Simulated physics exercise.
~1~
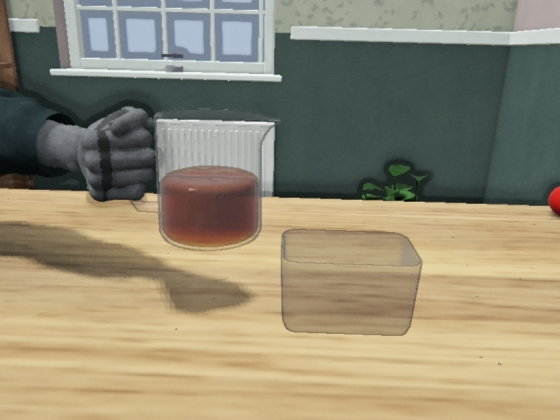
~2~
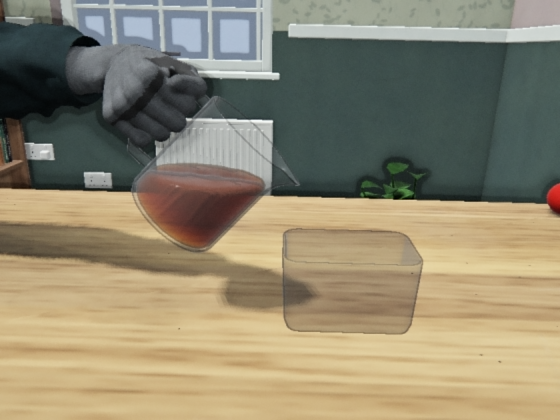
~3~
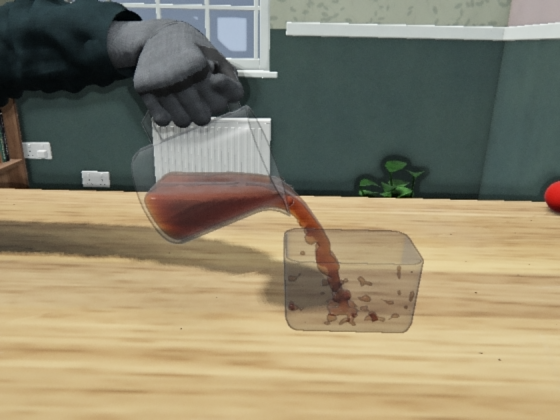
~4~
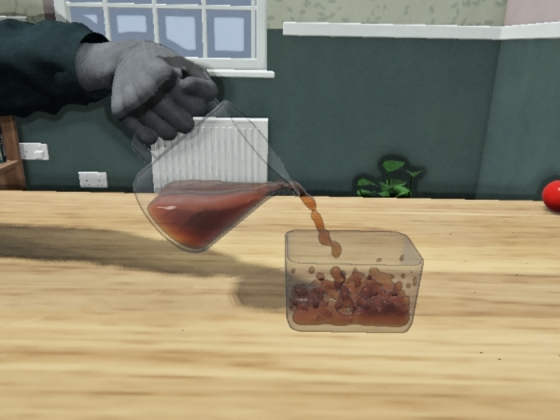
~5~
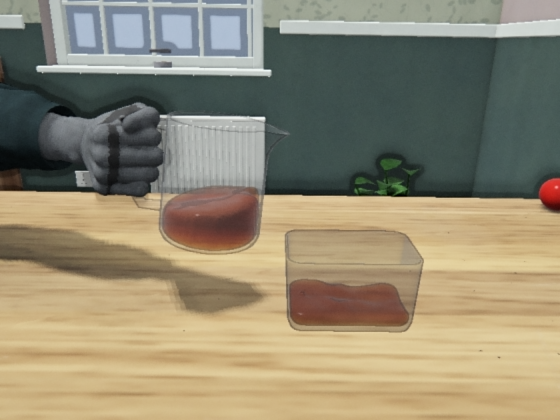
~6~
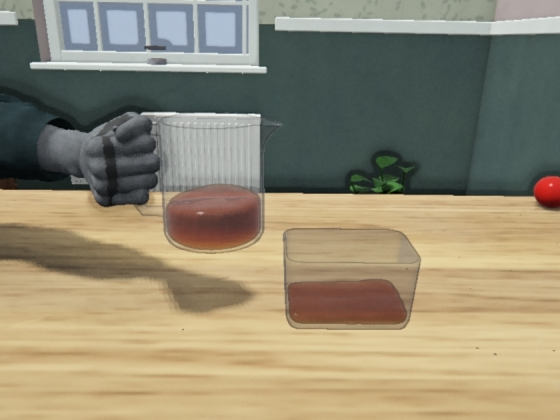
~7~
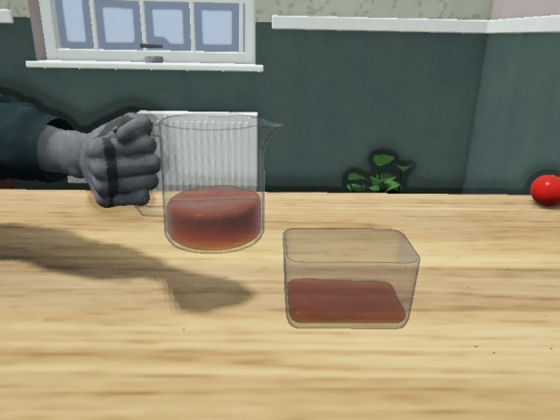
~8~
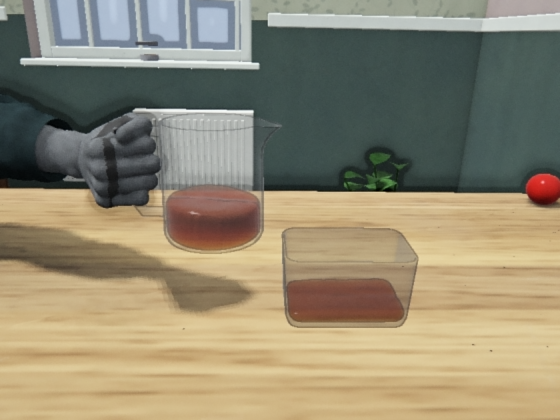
In this clip, a gloved hand holds a clear jug of reddish-brown tea left of an empty oblong tub, tips it rightward to pour some in, then rights it, leaving a shallow layer settled in the tub and tea still in the jug.
